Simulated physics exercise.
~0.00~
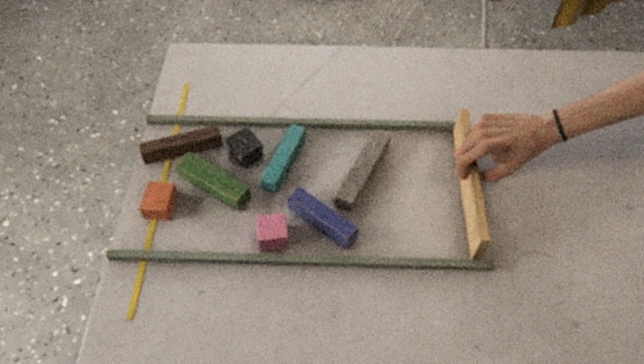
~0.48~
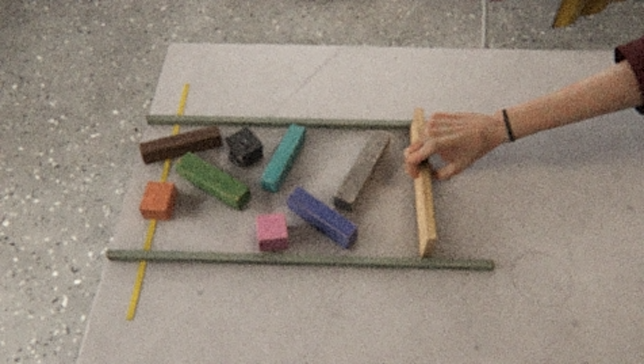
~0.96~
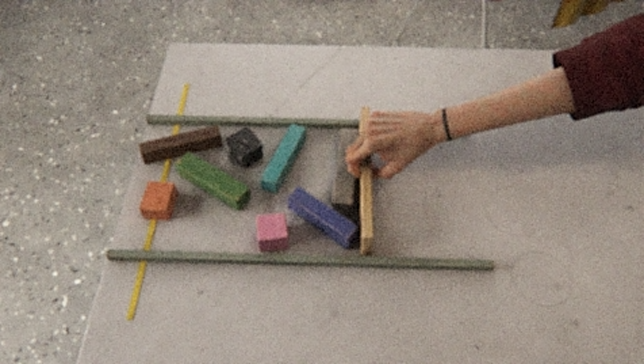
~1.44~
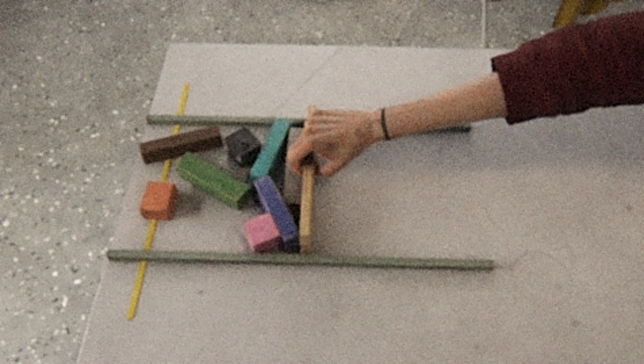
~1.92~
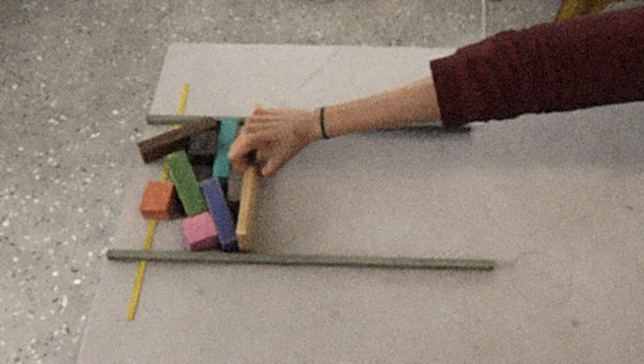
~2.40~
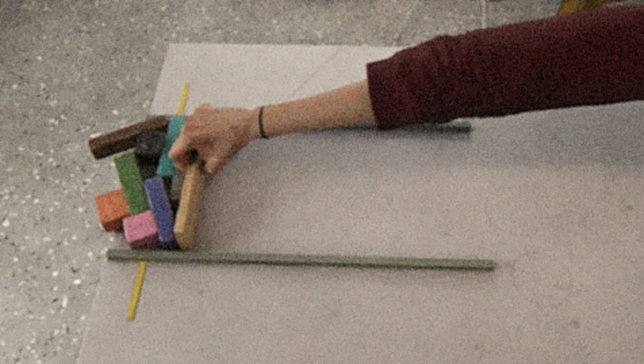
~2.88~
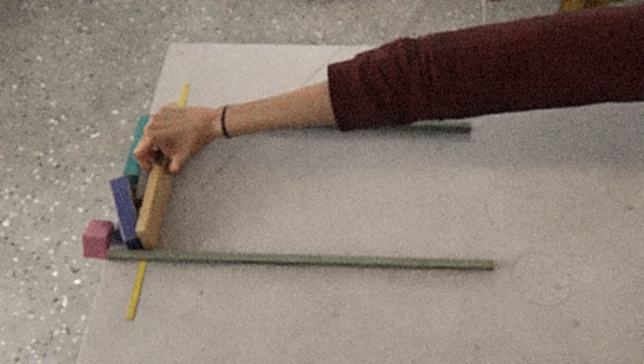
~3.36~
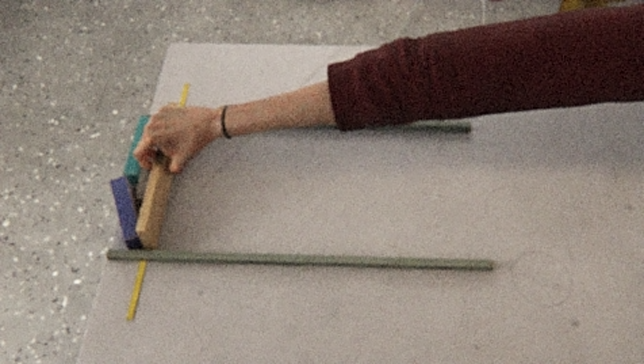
Hand-held wooden board sweeping coloured blocks and bars left along a channel, most dropping off the table's end, a few staying perched.
